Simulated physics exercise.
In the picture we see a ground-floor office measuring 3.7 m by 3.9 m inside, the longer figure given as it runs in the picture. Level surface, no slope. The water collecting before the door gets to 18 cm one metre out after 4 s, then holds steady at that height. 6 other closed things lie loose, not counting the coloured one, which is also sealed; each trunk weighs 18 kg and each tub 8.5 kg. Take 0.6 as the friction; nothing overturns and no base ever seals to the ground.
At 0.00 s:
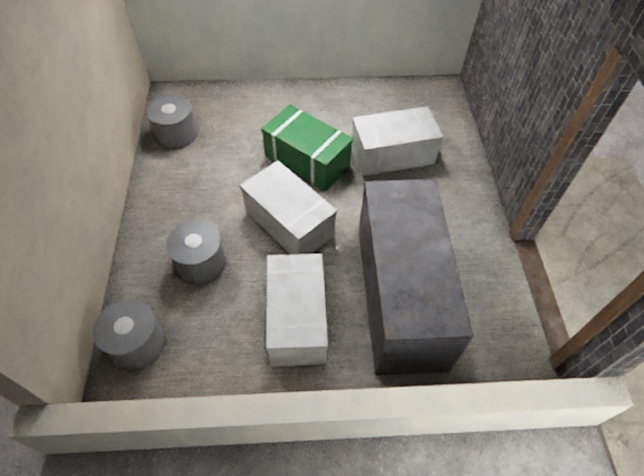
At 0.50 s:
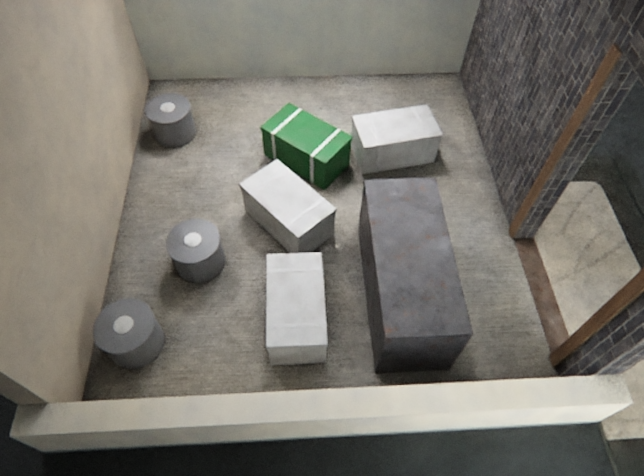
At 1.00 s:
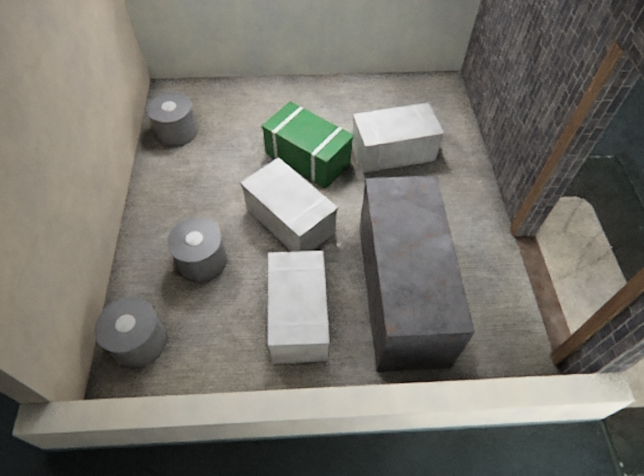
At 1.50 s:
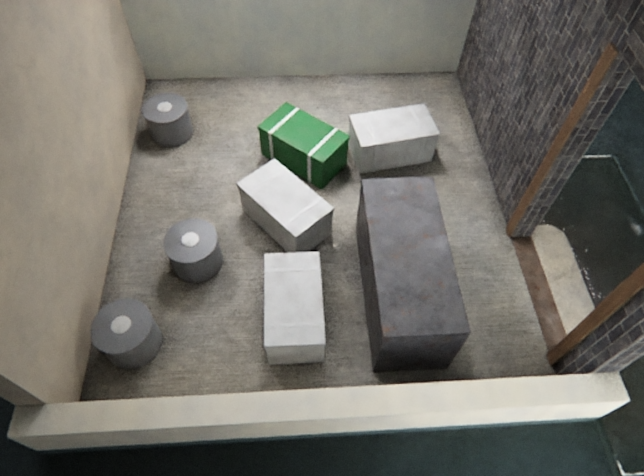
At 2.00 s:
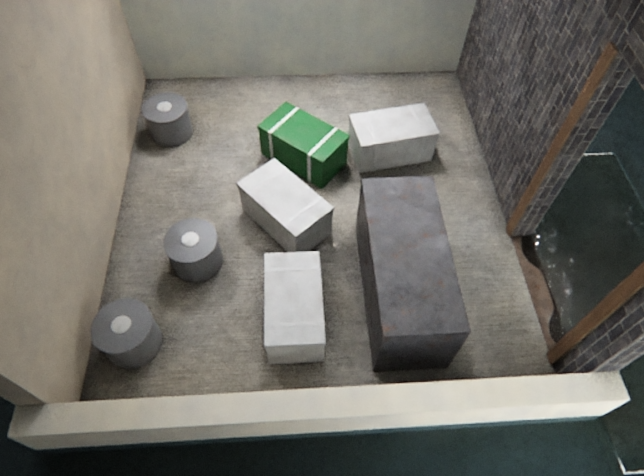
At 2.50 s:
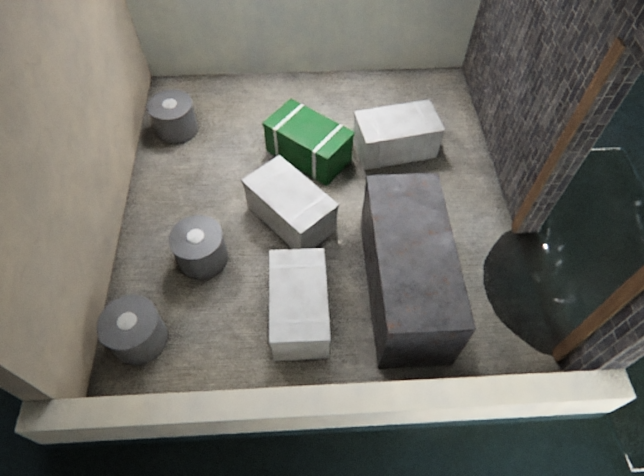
Dark water spreading outside a walled room and creeping in through the right-hand doorway, while a green trunk and pale boxes stay still.
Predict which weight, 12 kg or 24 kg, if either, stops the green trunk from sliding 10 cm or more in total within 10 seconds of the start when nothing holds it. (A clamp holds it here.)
My prediction: Either weight does.
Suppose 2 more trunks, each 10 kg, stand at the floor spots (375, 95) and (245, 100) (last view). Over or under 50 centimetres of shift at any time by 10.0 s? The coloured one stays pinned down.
The first comes out above the threshold, the second below the threshold.
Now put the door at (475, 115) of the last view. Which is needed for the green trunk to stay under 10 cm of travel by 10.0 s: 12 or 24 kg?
With that change, both options fail.
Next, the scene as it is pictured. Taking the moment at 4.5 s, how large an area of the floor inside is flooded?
Roughly 2.5 m2.
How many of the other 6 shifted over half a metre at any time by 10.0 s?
My count gives 1.
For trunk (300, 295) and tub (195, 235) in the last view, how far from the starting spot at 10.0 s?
First 0 cm, then 0 cm.
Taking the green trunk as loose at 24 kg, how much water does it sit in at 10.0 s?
Something like 4 centimetres.
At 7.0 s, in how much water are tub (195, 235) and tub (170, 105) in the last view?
Depths: Near 1 cm, then near 0 cm.
After 3.5 s the green trunk would be 0 cm from its start with 12 kg and 0 cm from its start with 24 kg; 0 cm of water round it then.
After 4.5 s the green trunk would be 0 cm from its start with 12 kg and 0 cm from its start with 24 kg; 0 cm of water round it then.
After 7.0 s the green trunk would be 0 cm from its start with 12 kg and 0 cm from its start with 24 kg; 3 cm of water round it then.
After 10.0 s the green trunk would be 5 cm from its start with 12 kg and 0 cm from its start with 24 kg; 4 cm of water round it then.
